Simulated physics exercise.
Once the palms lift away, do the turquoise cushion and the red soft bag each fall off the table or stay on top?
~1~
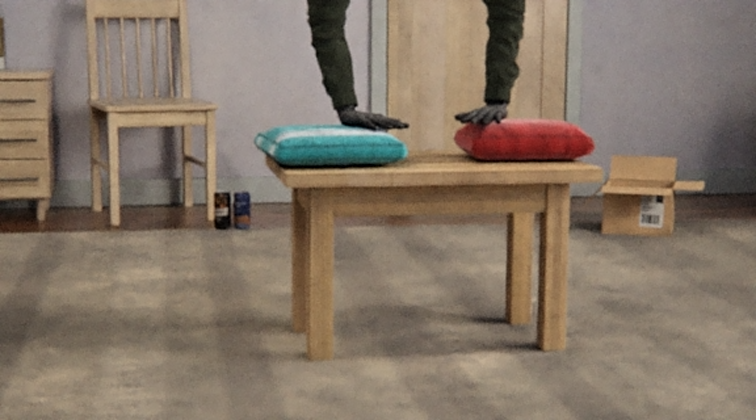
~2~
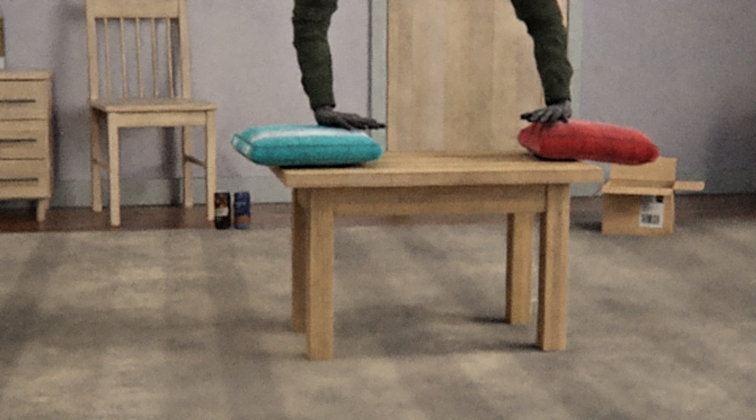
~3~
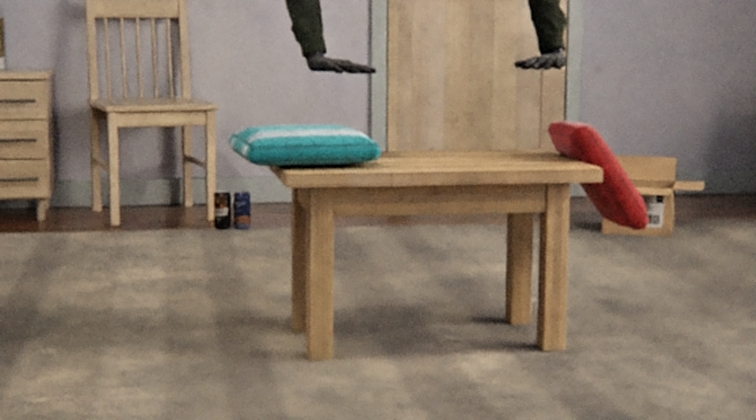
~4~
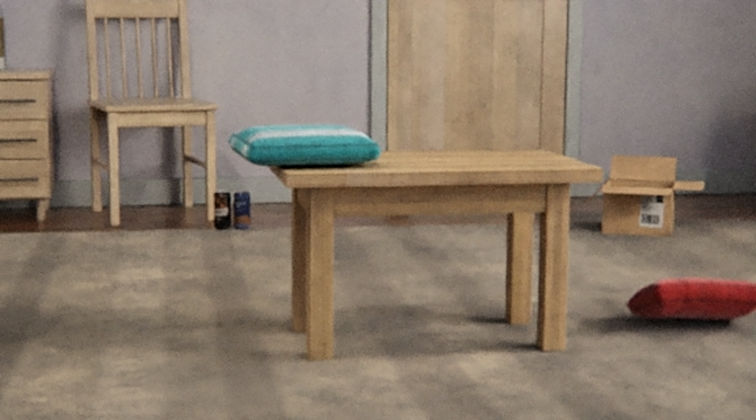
The red soft bag tips over the right edge and falls to the floor. The turquoise cushion stays on the table, jutting out past the left edge.
